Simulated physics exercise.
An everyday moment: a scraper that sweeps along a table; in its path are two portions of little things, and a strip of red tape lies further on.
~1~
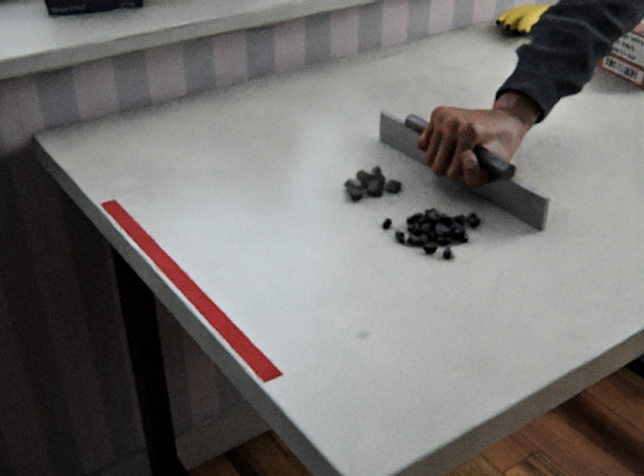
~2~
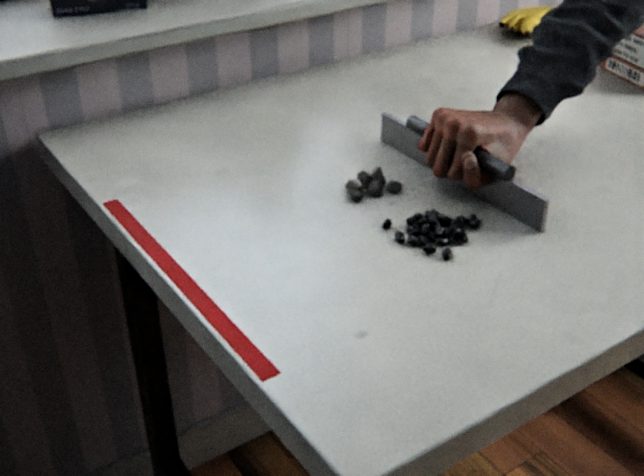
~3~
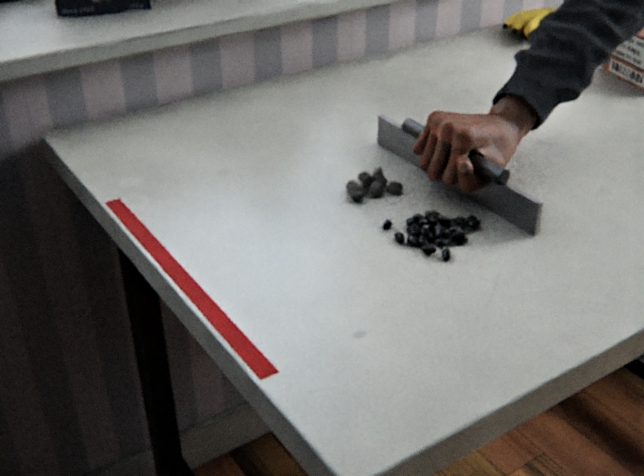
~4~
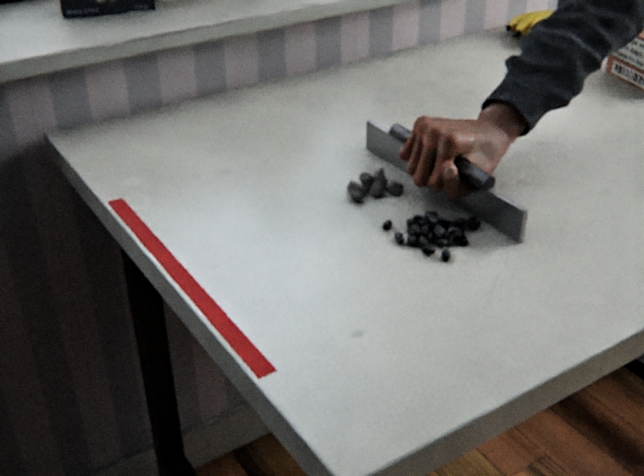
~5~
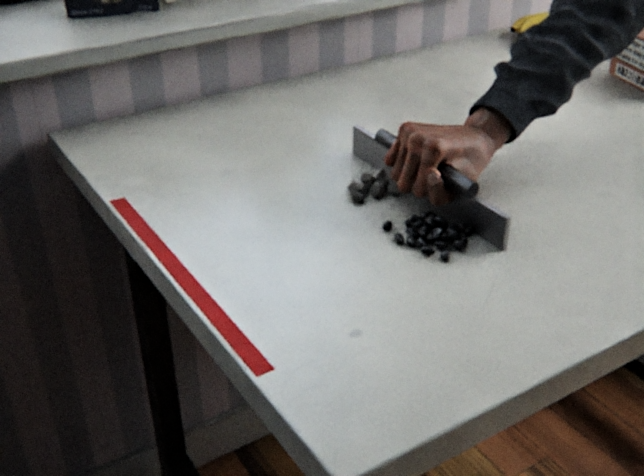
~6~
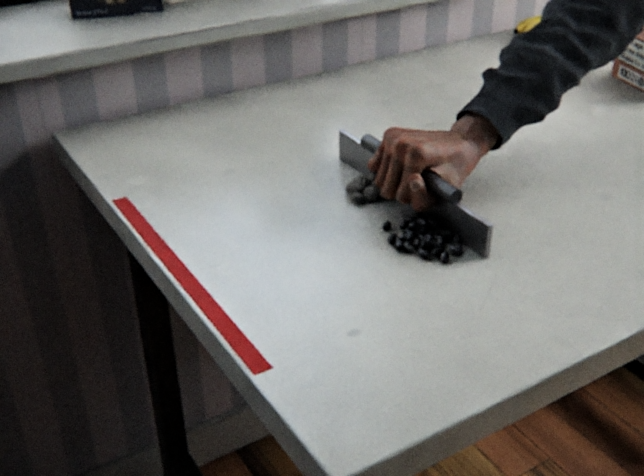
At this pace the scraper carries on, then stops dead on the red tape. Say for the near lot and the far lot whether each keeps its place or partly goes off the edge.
Result: The near lot partly goes off; the far lot partly goes off.
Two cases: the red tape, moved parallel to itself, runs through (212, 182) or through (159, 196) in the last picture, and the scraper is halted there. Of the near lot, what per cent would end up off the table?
Off the table: Close to 0 % for the first line, close to 10 % for the second.
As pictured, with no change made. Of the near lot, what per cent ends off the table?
I'd say around 100 per cent.
Then, 0.78 s past the last view, scraper still moving, near (295, 207); near lot all on the table, its front near (299, 287); far lot all on the table, its front near (249, 232).
Then, 1.58 s past the last view, scraper stopped at the red tape; near lot nearly all over the edge; far lot all over the edge.
Finally, scraper stopped at the red tape; near lot nearly all over the edge; far lot all over the edge.
